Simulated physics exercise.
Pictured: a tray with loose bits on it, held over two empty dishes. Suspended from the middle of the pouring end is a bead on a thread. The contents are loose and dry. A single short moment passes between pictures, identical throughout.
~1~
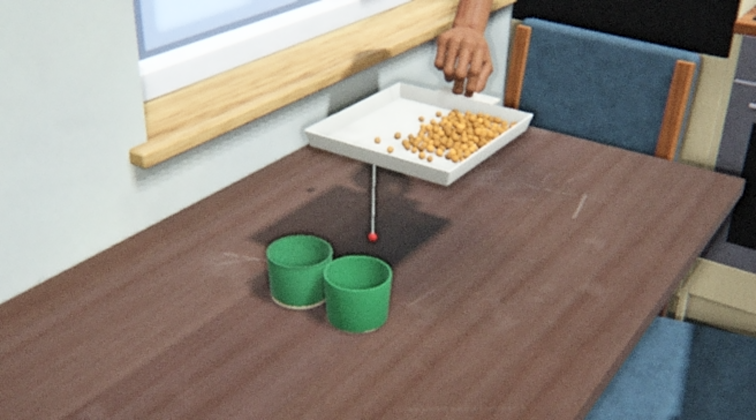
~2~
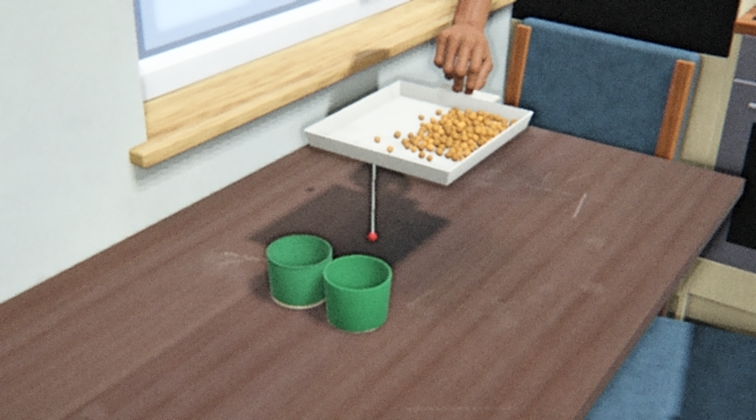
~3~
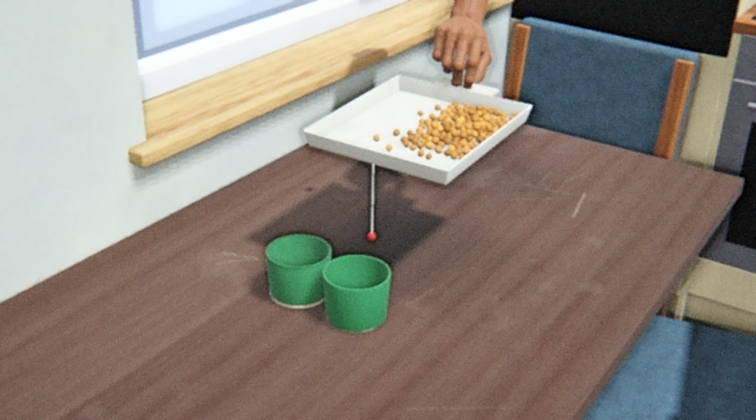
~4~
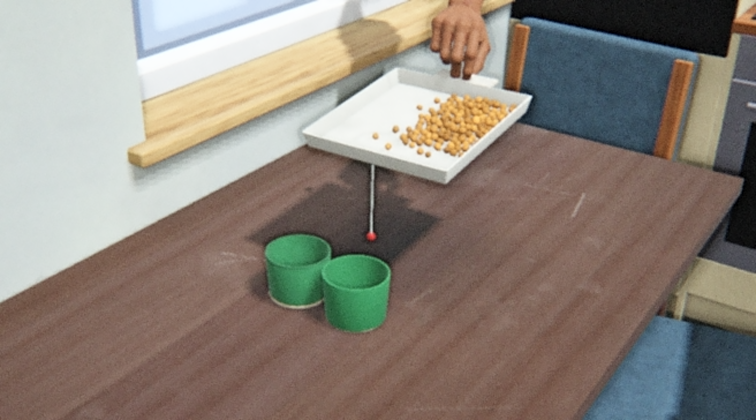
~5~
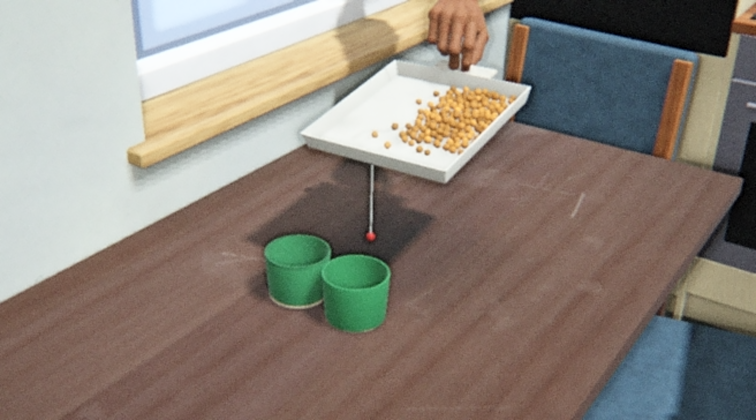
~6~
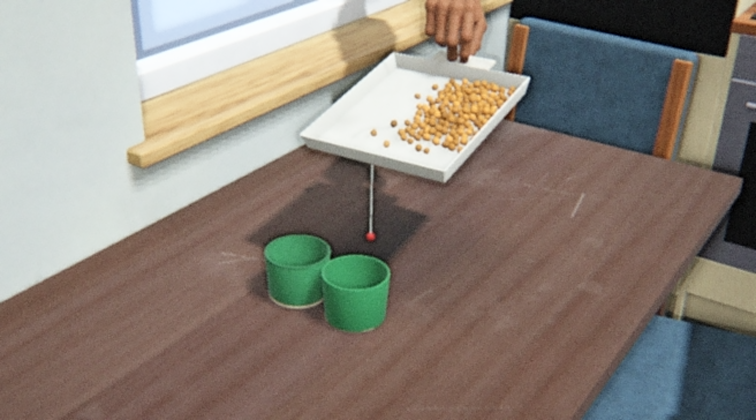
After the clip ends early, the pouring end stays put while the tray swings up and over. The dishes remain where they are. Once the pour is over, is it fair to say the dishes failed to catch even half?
I expect most of the load to be saved.
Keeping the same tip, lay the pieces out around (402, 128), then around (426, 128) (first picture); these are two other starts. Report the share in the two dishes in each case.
Around 70 then around 80 per cent.
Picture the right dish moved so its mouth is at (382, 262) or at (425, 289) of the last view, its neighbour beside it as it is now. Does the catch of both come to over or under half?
In order, they'd catch a minor share, and next a minor share.
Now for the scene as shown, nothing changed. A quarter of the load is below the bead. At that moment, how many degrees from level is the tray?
The tilt then is about 105°.
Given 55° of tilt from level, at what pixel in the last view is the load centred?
Its middle sits at about pixel (388, 139).
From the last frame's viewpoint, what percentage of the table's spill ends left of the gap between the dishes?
I'd put it at close to 40 per cent.
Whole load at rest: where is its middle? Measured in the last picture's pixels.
Last view, resting centre - approx. (333, 302).
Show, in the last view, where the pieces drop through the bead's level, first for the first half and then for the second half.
Points: About (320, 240), then about (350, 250).
Just after the last frame, tray tipped steeply; almost all on the tray; just a few in the air.
A moment on, tray tipped right over; almost all on the tray; just a few in the right dish; just a few in the left dish; just a few outside both; just a few in the air.
Further on, tray tipped past a quarter turn; roughly a third in the right dish; roughly a third in the left dish; roughly a quarter outside both.
When it is over, tray tipped past a quarter turn; roughly a third in the right dish; roughly a third in the left dish; roughly a quarter outside both.
